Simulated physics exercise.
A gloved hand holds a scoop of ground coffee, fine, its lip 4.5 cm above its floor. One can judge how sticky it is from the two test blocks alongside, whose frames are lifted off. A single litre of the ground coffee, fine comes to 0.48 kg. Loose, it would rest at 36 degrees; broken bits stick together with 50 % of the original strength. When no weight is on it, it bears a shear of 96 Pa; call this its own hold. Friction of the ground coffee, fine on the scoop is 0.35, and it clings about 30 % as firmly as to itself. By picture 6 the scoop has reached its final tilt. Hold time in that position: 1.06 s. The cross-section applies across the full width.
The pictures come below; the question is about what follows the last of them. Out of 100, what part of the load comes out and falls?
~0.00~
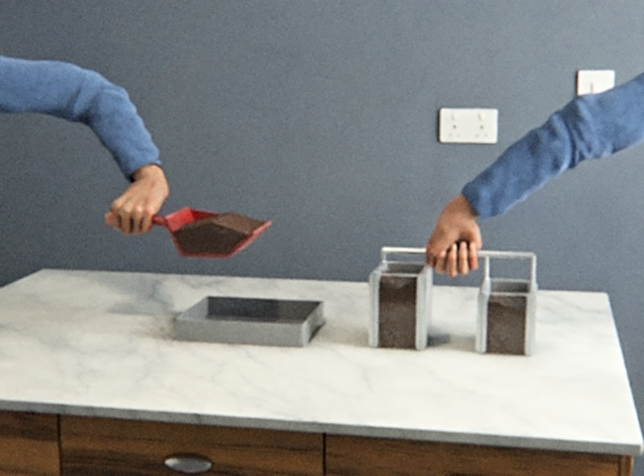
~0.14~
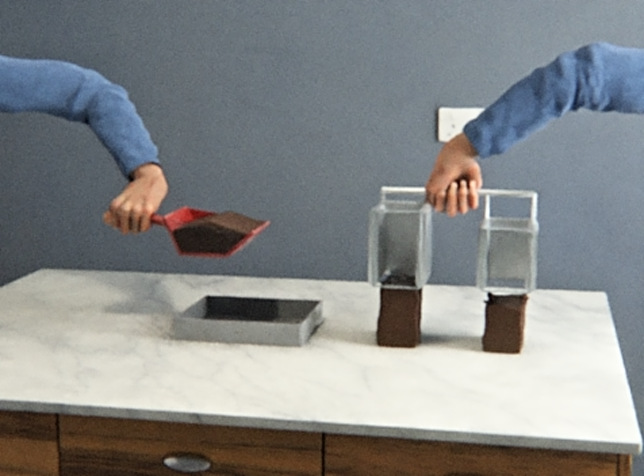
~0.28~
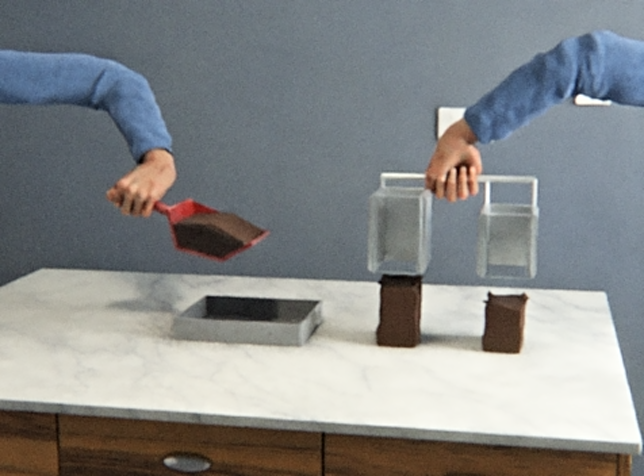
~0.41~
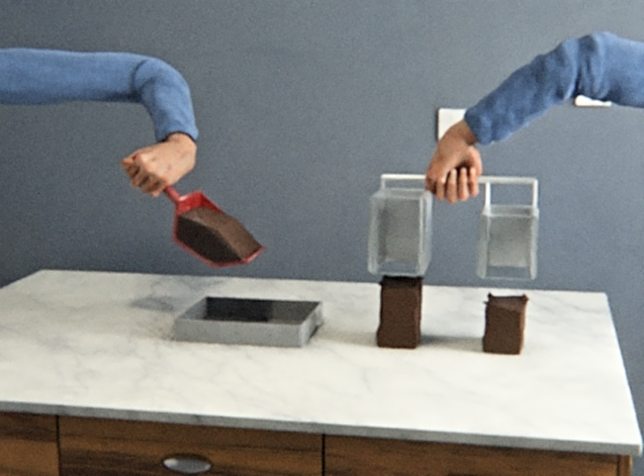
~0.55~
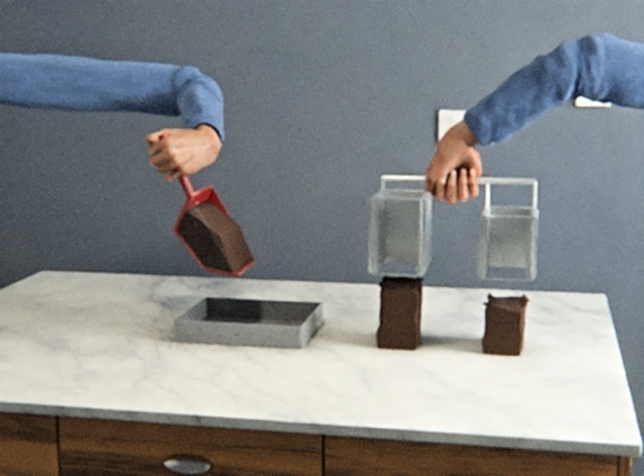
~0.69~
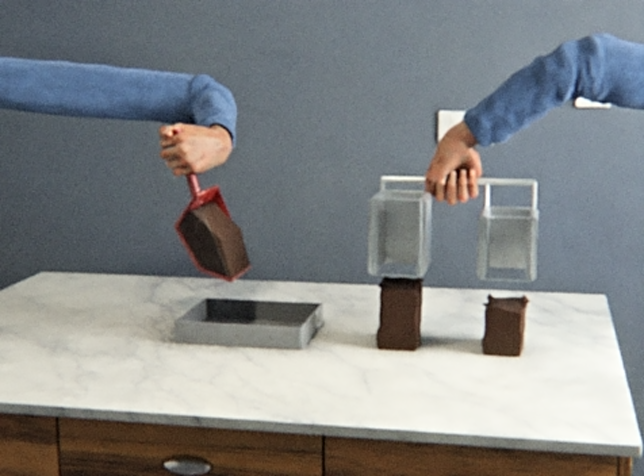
Close to 44 out of 100.
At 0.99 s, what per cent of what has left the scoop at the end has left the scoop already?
It is about 10 %.
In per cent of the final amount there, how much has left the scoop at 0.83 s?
0 per cent.
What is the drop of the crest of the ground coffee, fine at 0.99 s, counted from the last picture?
Roughly 3.5 cm.
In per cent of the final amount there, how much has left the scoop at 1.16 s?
I'd put it near 90 %.
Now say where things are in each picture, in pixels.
The first frame shows lip at (251, 233), tilt 0 degrees; highest point of the ground coffee, fine at (210, 222); test blocks 13 cm, 9.6 cm high (left to right).
The second frame shows lip at (250, 233), tilt 0 degrees; highest point of the ground coffee, fine at (209, 222); test blocks 12 cm, 9.5 cm high (left to right).
The third frame shows lip at (250, 243), tilt 13 degrees; highest point of the ground coffee, fine at (208, 223); test blocks 12 cm, 9.5 cm high (left to right).
The fourth frame shows lip at (246, 260), tilt 33 degrees; highest point of the ground coffee, fine at (180, 217); test blocks 12 cm, 9.5 cm high (left to right).
The fifth frame shows lip at (237, 274), tilt 52 degrees; highest point of the ground coffee, fine at (188, 212); test blocks 12 cm, 9.5 cm high (left to right).
The sixth frame shows lip at (232, 279), tilt 61 degrees; highest point of the ground coffee, fine at (192, 213); test blocks 12 cm, 9.5 cm high (left to right).
By 0.83 s, the scoop is at 61 degrees and 0 % has left it.
By 0.99 s, the scoop is at 61 degrees and 4 % has left it.
By 1.16 s, the scoop is at 61 degrees and 37 % has left it.
By 1.32 s, the scoop is at 61 degrees and 38 % has left it.
By 1.80 s, at the end, the scoop is at 61 degrees and 44 % has left it.
